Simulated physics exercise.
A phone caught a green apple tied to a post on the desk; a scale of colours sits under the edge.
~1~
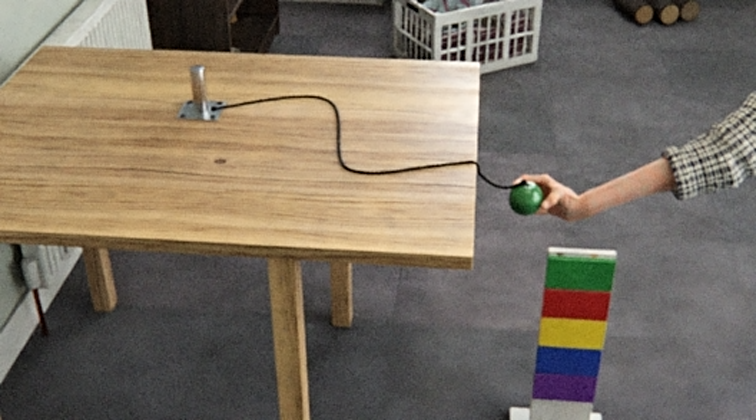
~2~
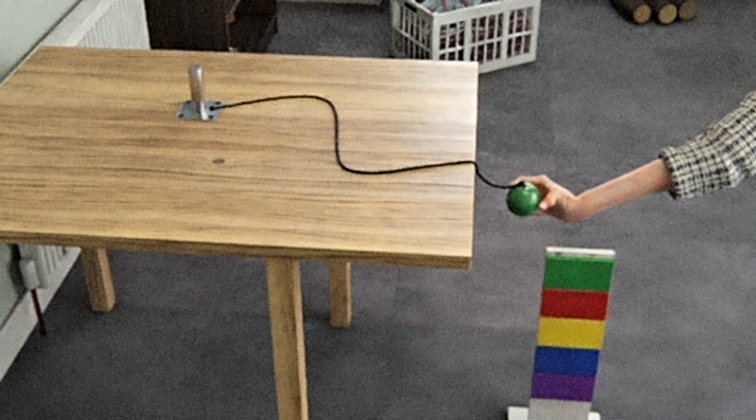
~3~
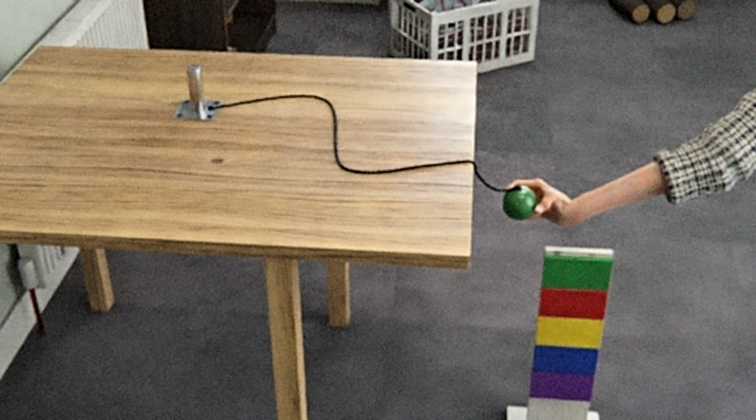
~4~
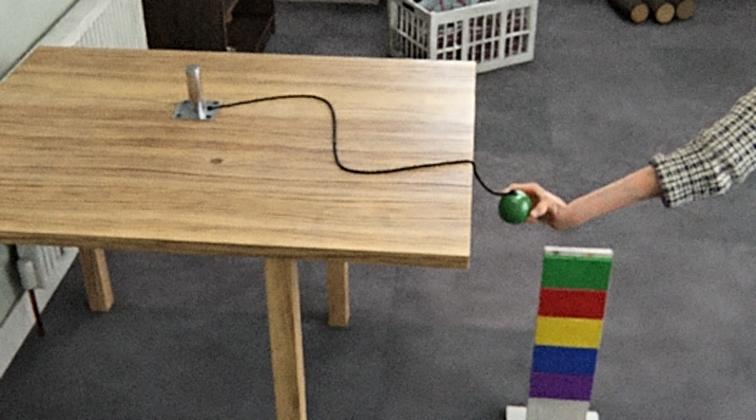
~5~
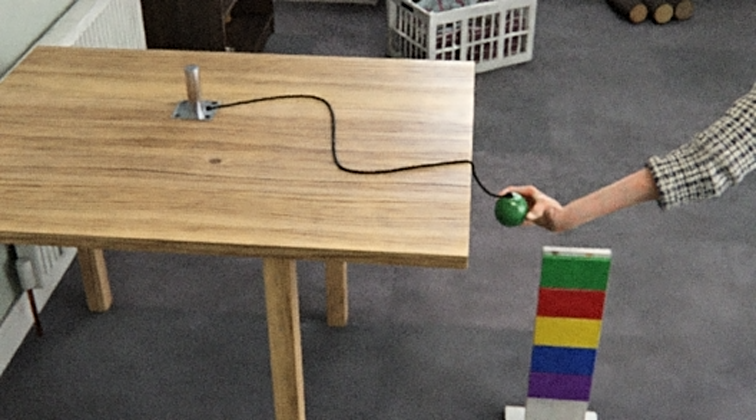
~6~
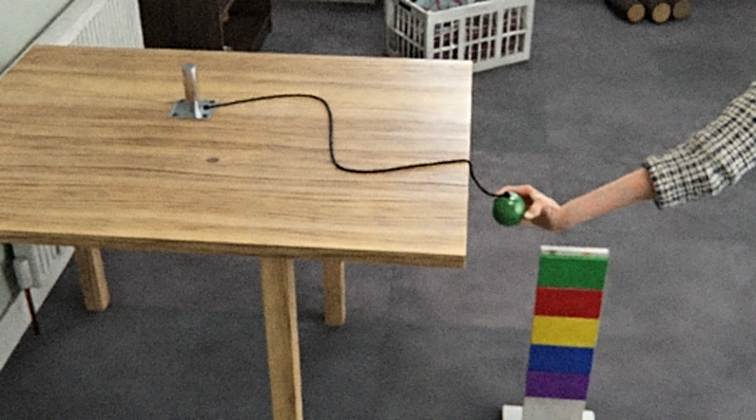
A hand and forearm in a checked sleeve reach in from the right, seen from slightly above in a grey-carpeted room, holding a green apple beside a wooden desk. A dark shoelace winds across the desktop from a metal post to the apple, above an upright scale of green, red, yellow, blue and purple. The hand moves the apple slightly down and left, while the view barely shifts.
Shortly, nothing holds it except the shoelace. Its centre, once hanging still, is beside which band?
Beside the yellow band.
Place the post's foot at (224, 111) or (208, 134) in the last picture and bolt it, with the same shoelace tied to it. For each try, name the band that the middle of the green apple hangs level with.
For the first spot, blue; for the second, blue.
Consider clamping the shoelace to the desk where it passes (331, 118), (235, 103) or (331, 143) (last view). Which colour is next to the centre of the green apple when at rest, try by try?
Going through the tries in order, you get red, yellow and green.
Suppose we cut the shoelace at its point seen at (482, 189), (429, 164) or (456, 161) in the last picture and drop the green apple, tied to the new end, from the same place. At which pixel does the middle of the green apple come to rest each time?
First try near (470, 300), second near (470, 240), third near (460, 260).
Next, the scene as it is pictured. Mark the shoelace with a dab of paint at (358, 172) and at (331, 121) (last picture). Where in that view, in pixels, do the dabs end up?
Near (470, 155) and (373, 127).
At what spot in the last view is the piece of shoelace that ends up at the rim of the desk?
Check around (346, 169) - that's where it is.
Early on, apple near (428, 272); level with red.
Midway, apple near (481, 311); level with yellow.
Finally, apple near (465, 302); level with yellow. Its middle rests at the yellow band.
